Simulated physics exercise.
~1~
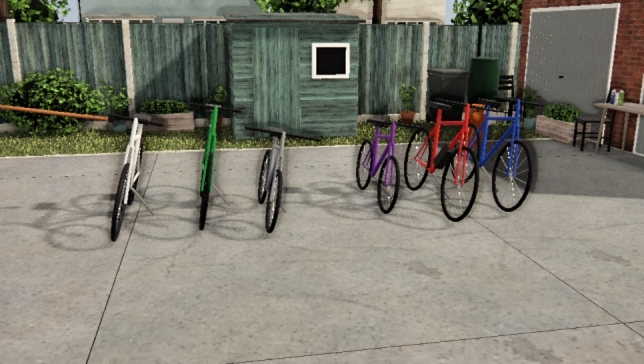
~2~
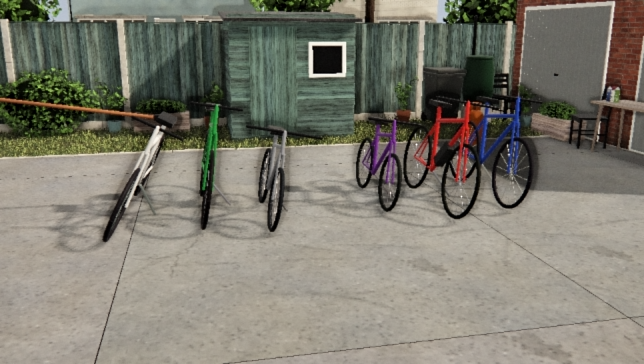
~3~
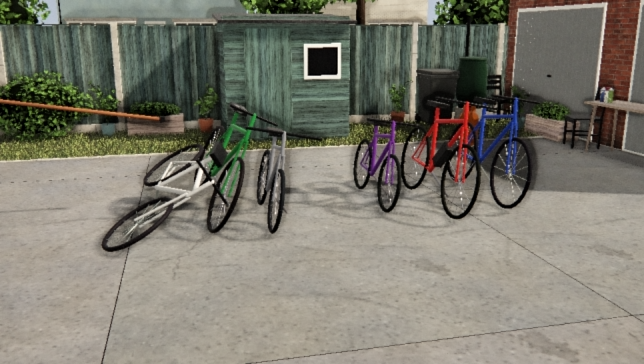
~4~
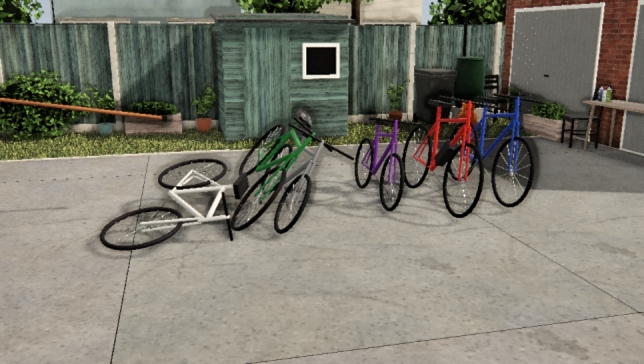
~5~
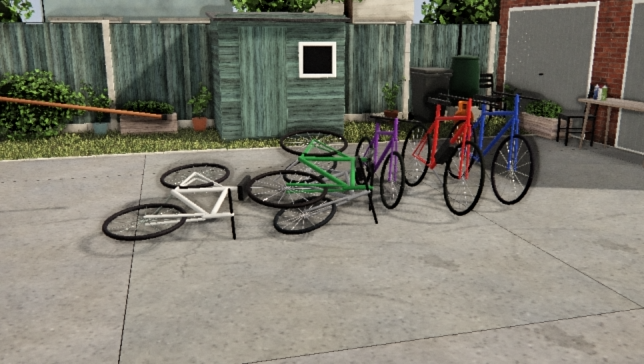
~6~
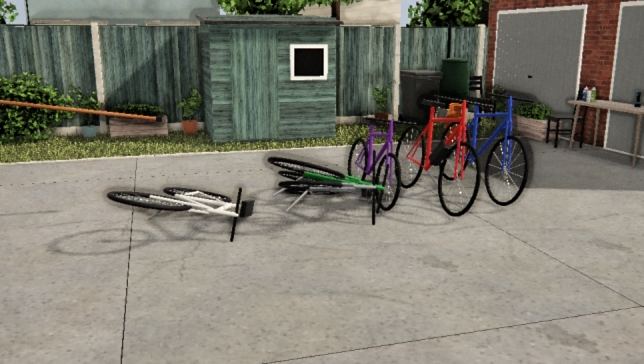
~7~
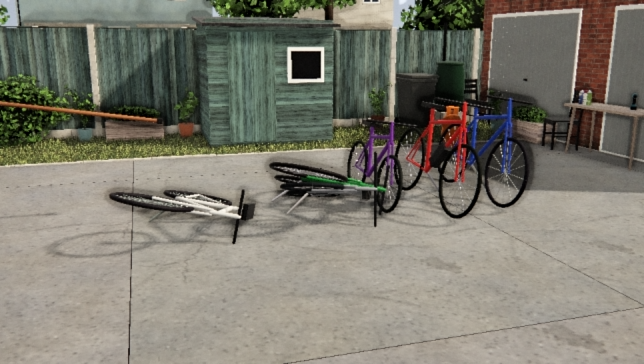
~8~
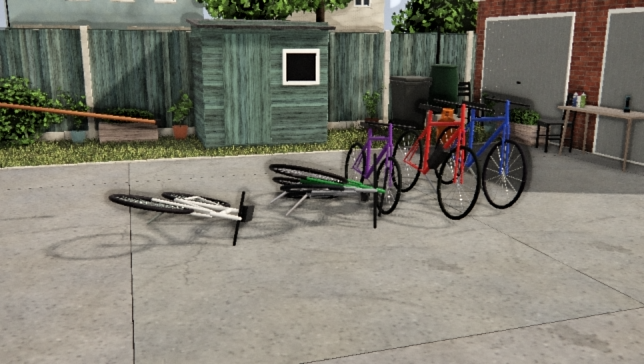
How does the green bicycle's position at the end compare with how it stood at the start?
At the start it stands upright between the white and grey bicycles. By the end it lies flat on the concrete, further to the right, tangled with the grey bicycle and close to the purple one.
